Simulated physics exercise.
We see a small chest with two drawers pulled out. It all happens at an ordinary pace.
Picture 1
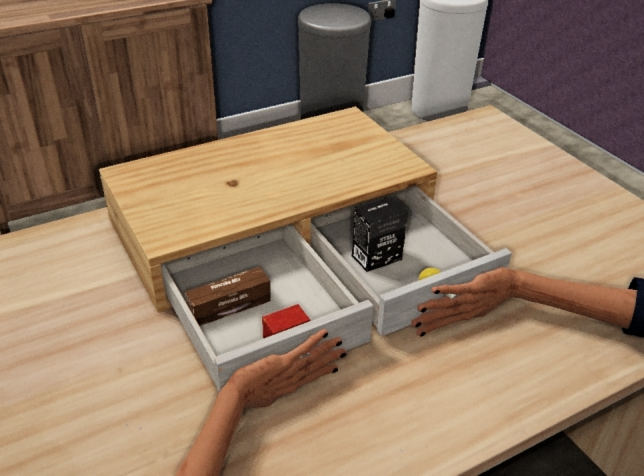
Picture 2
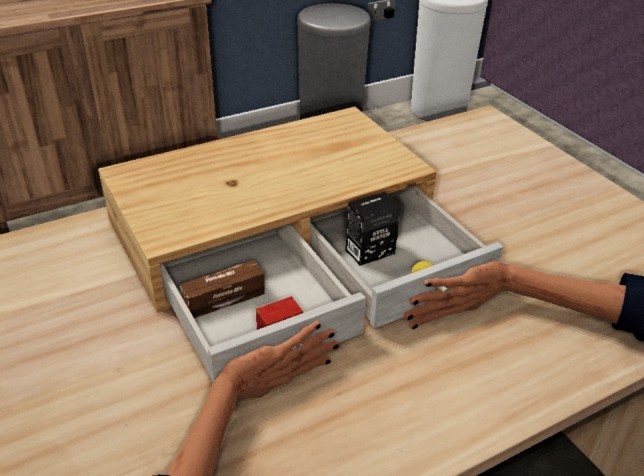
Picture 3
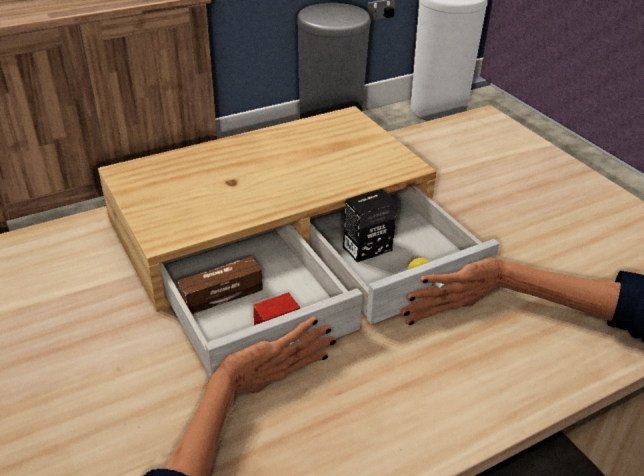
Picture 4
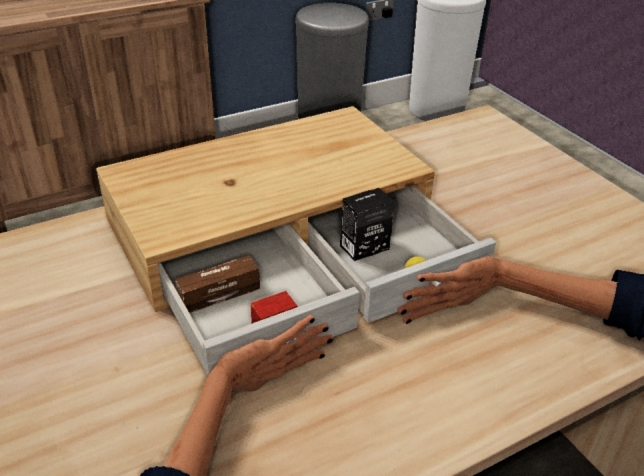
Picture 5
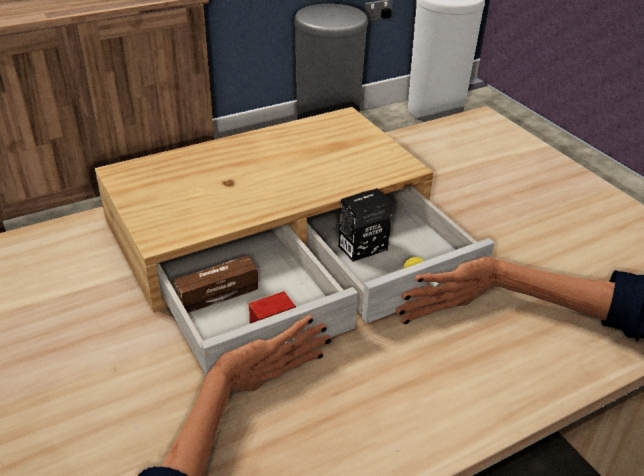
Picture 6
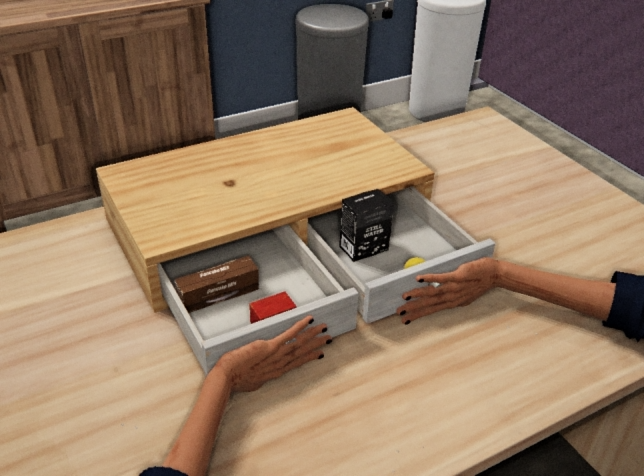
A person's two hands rest against the fronts of two open grey drawers in a small wooden chest on a pale wood table, seen from above at an angle. The left drawer holds a brown packet and a red block, the right a black carton and a small yellow item, with two bins behind. The hands push both drawers slightly inward, then barely move, while the view stays still.
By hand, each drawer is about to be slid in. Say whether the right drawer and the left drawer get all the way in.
Turns out the right drawer catches before closing, and the left drawer ends up flush.
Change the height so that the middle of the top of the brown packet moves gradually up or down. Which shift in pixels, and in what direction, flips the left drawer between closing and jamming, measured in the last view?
Roughly 28 pixels, upward.
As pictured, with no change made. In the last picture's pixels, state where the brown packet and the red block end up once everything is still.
In order: (174, 216); (220, 243).
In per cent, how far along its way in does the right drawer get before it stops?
About 55 percent.
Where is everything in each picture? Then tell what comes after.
In the first frame, right drawer (400, 247) wide open; left drawer (260, 295) wide open; brown packet (229, 296).
In the second frame, left drawer (254, 288) wide open; black carton (372, 229).
In the third frame, right drawer (390, 237) wide open; red block (277, 320).
In the fourth frame, left drawer (249, 283) wide open; chest (267, 195).
In the fifth frame, right drawer (386, 237) wide open.
In the sixth frame, right drawer (387, 237) wide open; left drawer (248, 283) wide open; brown packet (218, 284).
Then, 0.36 s on from there, right drawer starting in; left drawer starting in.
Then, 0.56 s on from there, right drawer about half in; left drawer about half in.
Then, 0.76 s on from there, right drawer about half in; left drawer nearly in.
In the end, the right drawer jams; the left drawer closes.
